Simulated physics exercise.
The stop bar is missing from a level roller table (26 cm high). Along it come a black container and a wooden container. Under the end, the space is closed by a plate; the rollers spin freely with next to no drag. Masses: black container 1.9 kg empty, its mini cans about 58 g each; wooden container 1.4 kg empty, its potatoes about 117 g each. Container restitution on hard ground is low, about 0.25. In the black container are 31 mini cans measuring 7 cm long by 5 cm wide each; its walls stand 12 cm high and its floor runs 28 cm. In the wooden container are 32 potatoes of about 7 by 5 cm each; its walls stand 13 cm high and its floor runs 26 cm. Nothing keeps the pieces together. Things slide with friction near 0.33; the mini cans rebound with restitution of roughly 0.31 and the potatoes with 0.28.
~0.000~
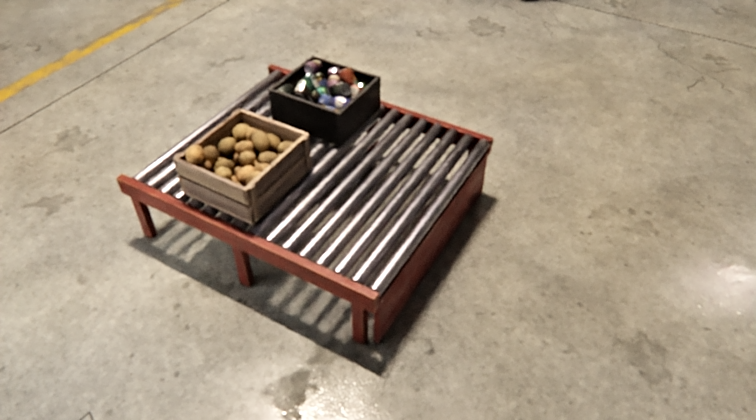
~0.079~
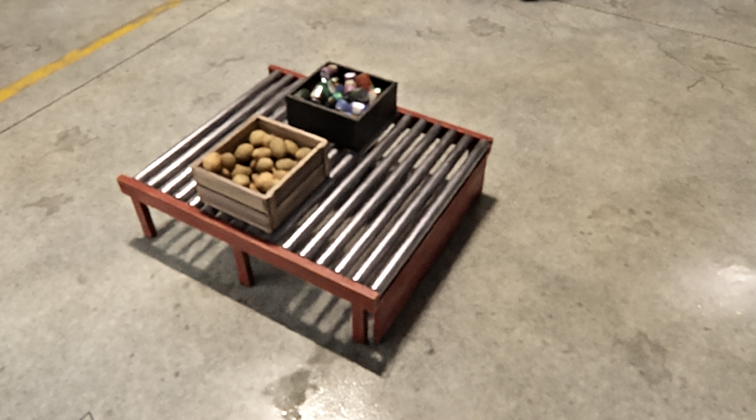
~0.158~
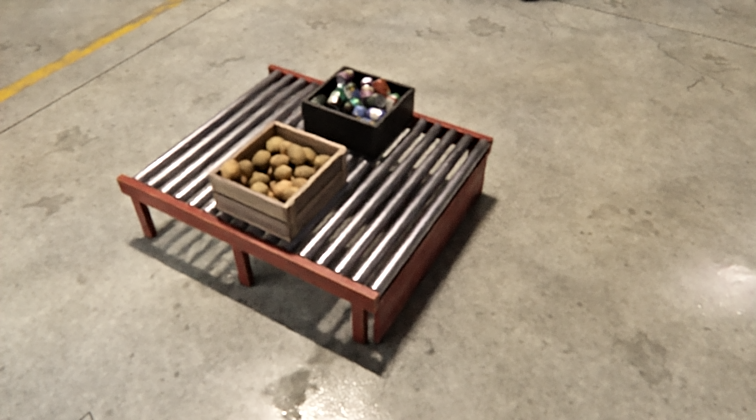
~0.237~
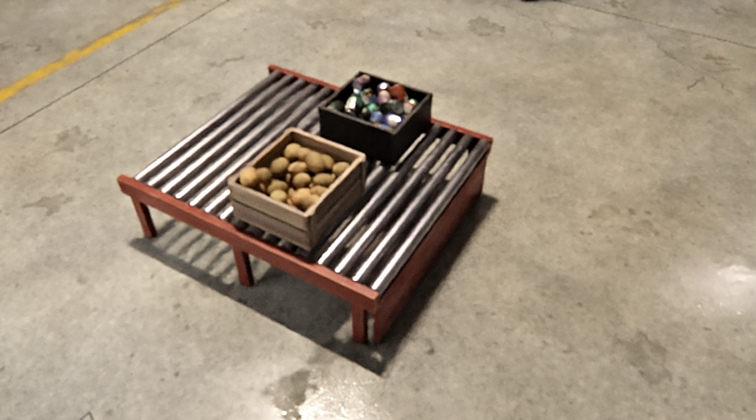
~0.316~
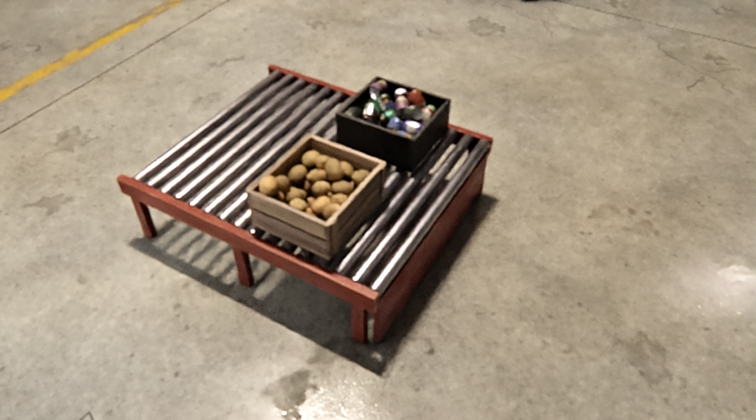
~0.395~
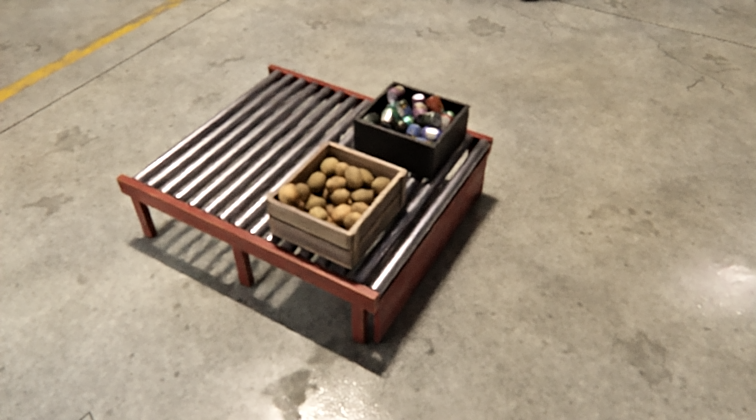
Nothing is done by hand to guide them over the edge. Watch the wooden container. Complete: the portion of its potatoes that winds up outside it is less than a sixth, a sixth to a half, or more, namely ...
Less than a sixth.
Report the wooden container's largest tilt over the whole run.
About 40°.
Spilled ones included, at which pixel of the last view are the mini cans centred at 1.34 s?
Their middle is at about (545, 237).
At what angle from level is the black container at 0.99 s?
30°.
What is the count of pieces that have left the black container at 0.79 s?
Roughly, out by then: Black container 0.
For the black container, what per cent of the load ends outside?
Black container: 10%.
After 0.45 s, the leading end passes the last roller.
After 0.79 s, the black container leans 11° with 0 of 31 out and the wooden container leans 9° with 0 of 32 out.
After 0.99 s, the black container leans 28° with 0 of 31 out and the wooden container leans 31° with 0 of 32 out.
After 1.34 s, the black container is level with 2 of 31 out and the wooden container is level with 2 of 32 out.
Final count (at 1.44 s), the black container is level with 2 of 31 out and the wooden container is level with 2 of 32 out. Asked share, 2 of 32, 6 per cent.
